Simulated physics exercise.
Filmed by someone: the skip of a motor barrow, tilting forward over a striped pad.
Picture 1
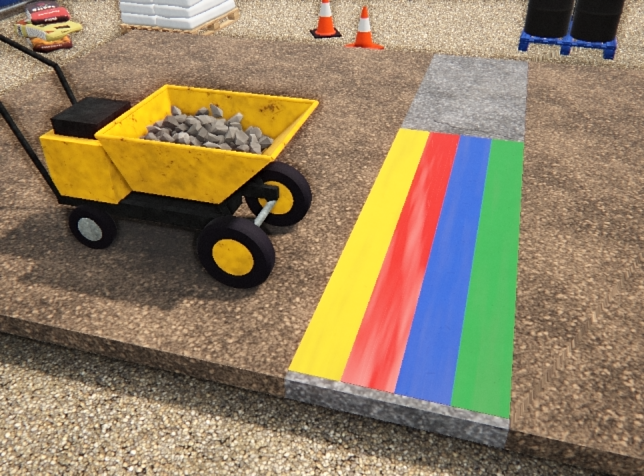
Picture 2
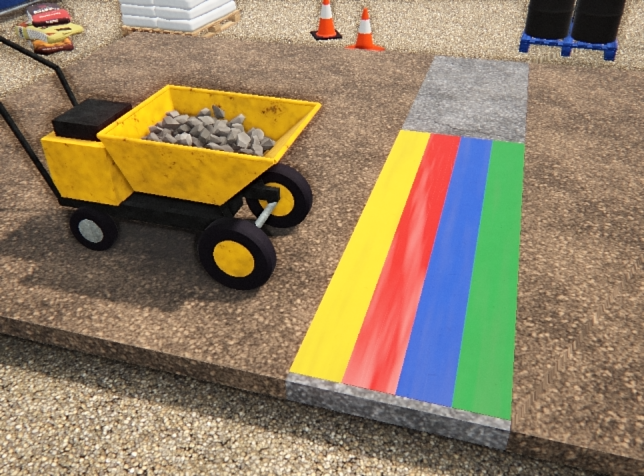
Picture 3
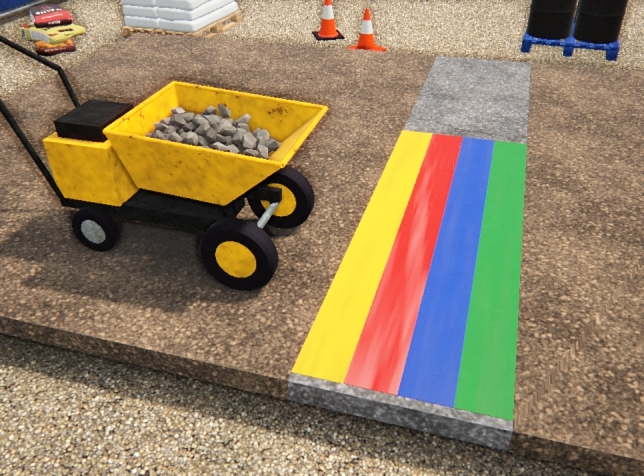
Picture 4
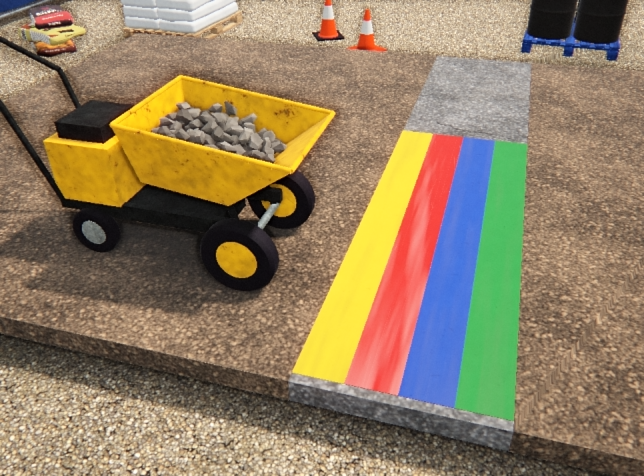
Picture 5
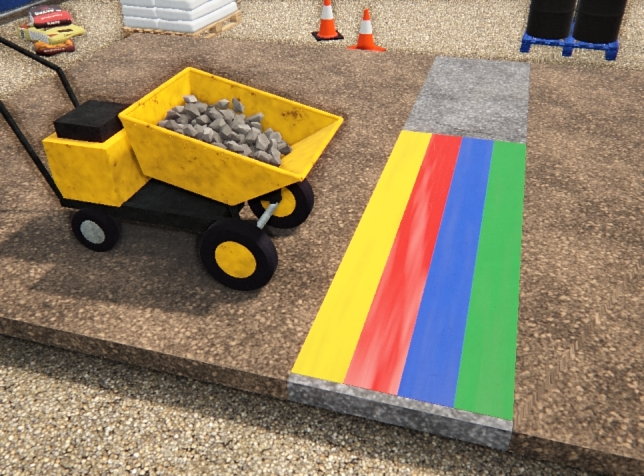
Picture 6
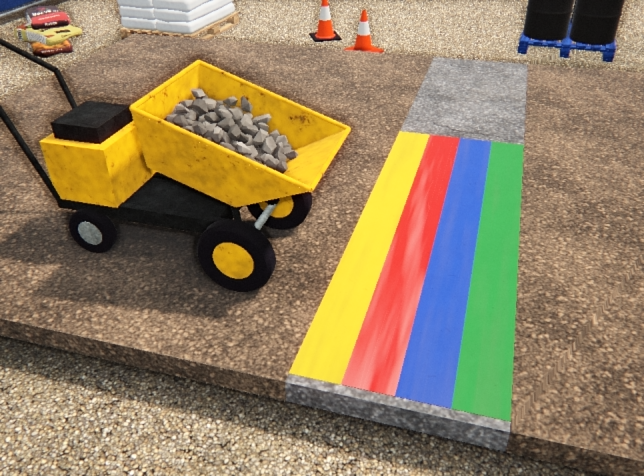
A yellow motor barrow loaded with broken grey stones stands at the left of a brown slab edged by gravel, seen from slightly above. To its right lies a flat pad striped yellow, red, blue and green, with cones, white bags and dark drums behind. The skip starts level and gradually tilts forward to the right, its wheels staying put, while the view shifts very slightly.
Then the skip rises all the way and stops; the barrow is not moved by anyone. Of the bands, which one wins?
The red band wins.
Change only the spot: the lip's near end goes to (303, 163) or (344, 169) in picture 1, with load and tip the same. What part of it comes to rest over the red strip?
First try: Some 20 %; second try: 0 %.
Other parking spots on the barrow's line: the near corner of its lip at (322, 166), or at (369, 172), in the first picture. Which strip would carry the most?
First attempt: The blue one. Second attempt: The green strip.
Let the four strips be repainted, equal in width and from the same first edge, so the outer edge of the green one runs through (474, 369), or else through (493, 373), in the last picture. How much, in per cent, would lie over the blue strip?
First case 30 per cent, second case 20 per cent.
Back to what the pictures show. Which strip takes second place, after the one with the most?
That would be the blue one.
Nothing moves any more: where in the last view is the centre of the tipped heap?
Last view, resting centre - approx. (414, 276).
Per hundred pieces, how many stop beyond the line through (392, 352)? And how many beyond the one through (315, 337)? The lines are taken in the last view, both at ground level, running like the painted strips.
Close to 40 % and 80 %, in that order.
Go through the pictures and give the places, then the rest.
In the first picture, lip of the skip at (271, 159), level; top of the load at (195, 133), broken stones; yellow strip at (332, 332); red strip at (381, 342); blue strip at (431, 352); green strip at (485, 363).
In the second picture, lip of the skip at (274, 162), level; top of the load at (197, 134).
In the third picture, lip of the skip at (282, 165), tipped barely; top of the load at (186, 142).
In the fourth picture, lip of the skip at (291, 171), tipped a little; top of the load at (197, 125).
In the fifth picture, lip of the skip at (301, 179), tipped a little; top of the load at (198, 126).
In the sixth picture, lip of the skip at (310, 190), tipped clearly; top of the load at (191, 117); yellow strip at (332, 335); red strip at (381, 345); blue strip at (432, 355); green strip at (485, 366).
Soon, skip tipped steeply; all in the skip.
A while on, skip tipped right over; most in the skip; a stray few over the yellow strip; about a quarter over the red strip; a stray few over the blue strip.
Towards the end, skip tipped right over; about a quarter in the skip; a small part over the yellow strip; about a third over the red strip; about a quarter over the blue strip; a small part over the green strip; a stray few off the paint.
Finally, skip tipped right over; about a quarter in the skip; a small part over the yellow strip; about a third over the red strip; about a quarter over the blue strip; a small part over the green strip; a stray few off the paint.
